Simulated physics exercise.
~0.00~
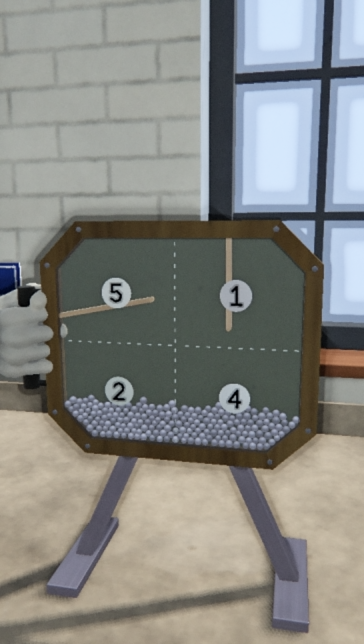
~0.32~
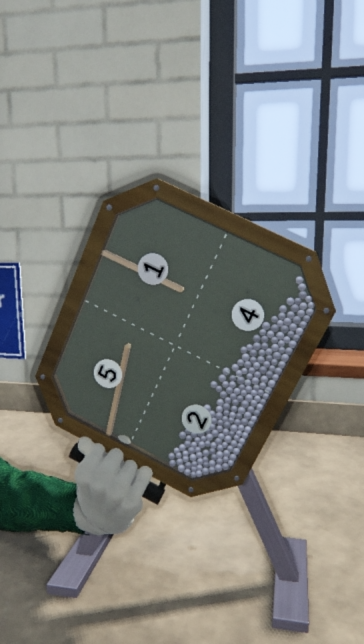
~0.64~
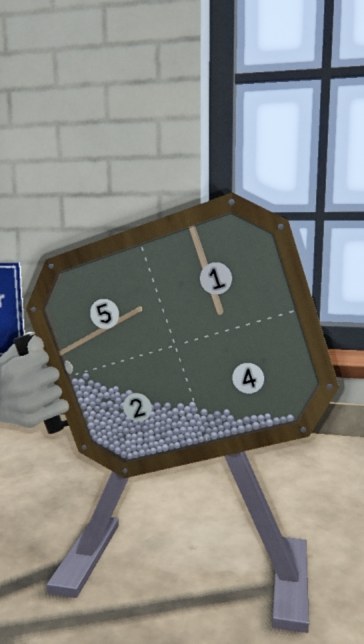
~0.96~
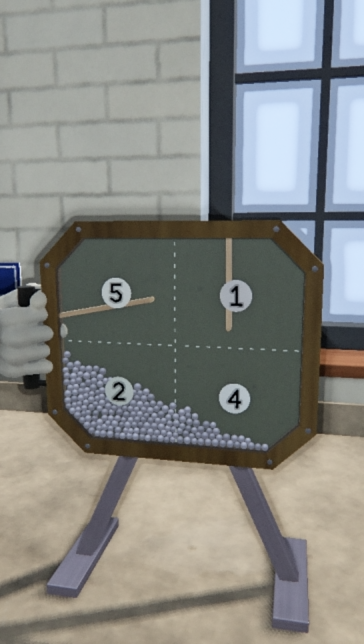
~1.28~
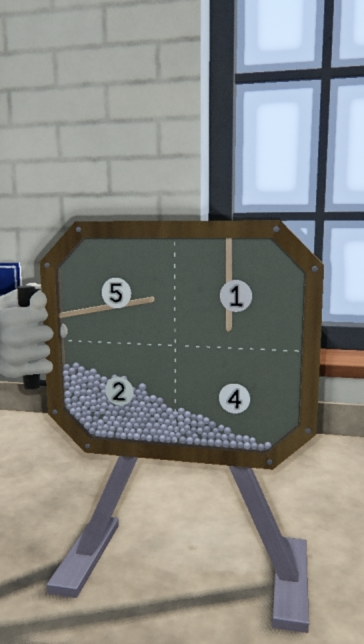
Octagonal wooden-framed box of small grey balls tilting anticlockwise by a gloved hand, then swinging back level, balls heaped lower left.
